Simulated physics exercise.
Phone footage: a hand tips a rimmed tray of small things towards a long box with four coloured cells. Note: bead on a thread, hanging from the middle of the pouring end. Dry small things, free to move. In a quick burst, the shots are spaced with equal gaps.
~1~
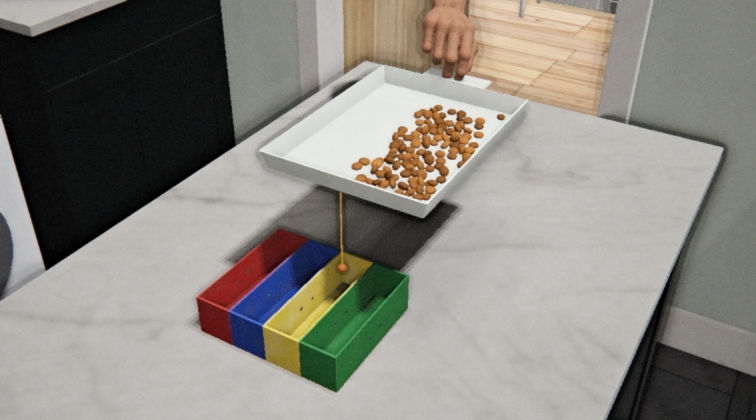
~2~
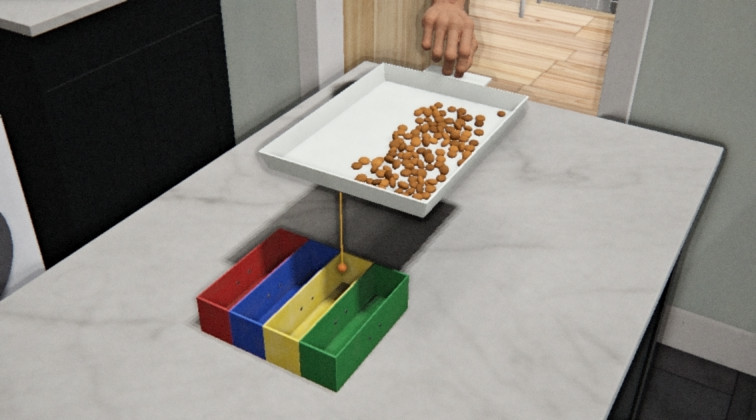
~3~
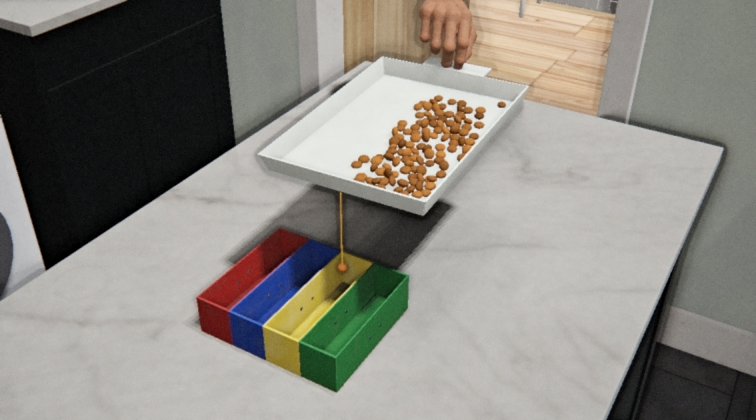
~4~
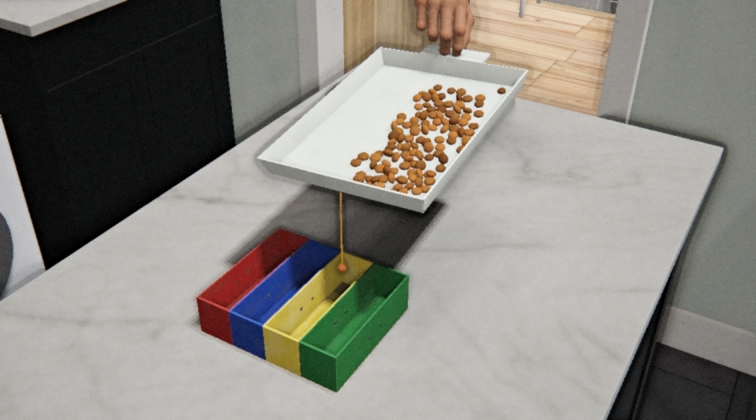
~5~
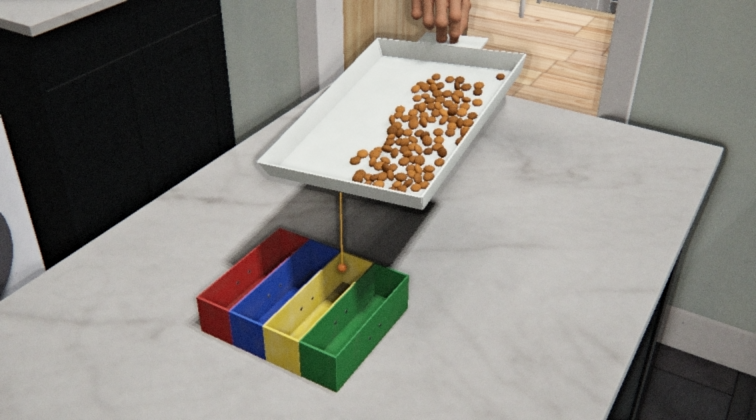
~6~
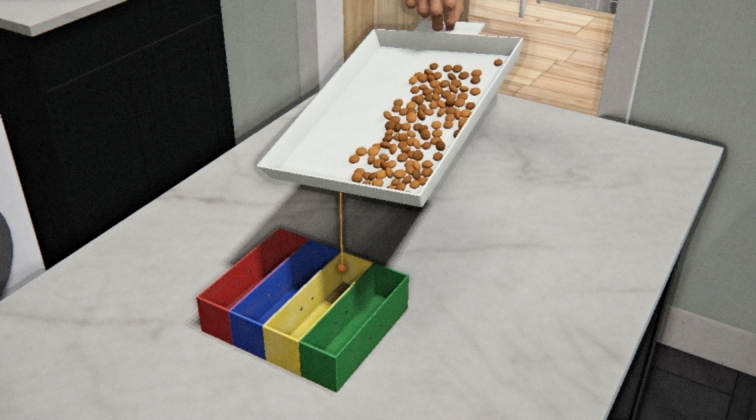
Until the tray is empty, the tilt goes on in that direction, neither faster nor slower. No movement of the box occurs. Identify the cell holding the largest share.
Largest share: Red.
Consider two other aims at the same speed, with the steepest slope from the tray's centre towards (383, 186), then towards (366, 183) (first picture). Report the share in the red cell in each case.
I'd say roughly 0 percent with the first slope, 0 percent with the other.
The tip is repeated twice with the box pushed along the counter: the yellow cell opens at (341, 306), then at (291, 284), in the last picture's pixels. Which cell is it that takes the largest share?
Taking the two placings in order, you'd get the cell in red and then the blue cell.
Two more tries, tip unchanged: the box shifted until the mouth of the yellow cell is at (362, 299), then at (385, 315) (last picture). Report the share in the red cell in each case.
Some 40 percent in the first case, 10 percent in the second.
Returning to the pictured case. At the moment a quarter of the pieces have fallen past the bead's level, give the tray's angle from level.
Roughly 80 degrees.
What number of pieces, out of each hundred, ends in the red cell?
I'd put it at some 60 per cent.
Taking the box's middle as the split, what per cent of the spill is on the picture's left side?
Roughly 100 percent.
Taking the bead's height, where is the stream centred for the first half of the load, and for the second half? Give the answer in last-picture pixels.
First close to (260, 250), next close to (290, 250).
Soon, tray tipped steeply; all on the tray.
A while on, tray tipped right over; about a quarter on the tray; about a third in the red cell; a small part in the blue cell; about a quarter falling or outside the box.
Towards the end, tray tipped past a quarter turn; about half in the red cell; about a third in the blue cell; a small part falling or outside the box.
Finally, tray tipped past a quarter turn; about half in the red cell; about a third in the blue cell; none in the green cell; none in the yellow cell; a small part outside the box.
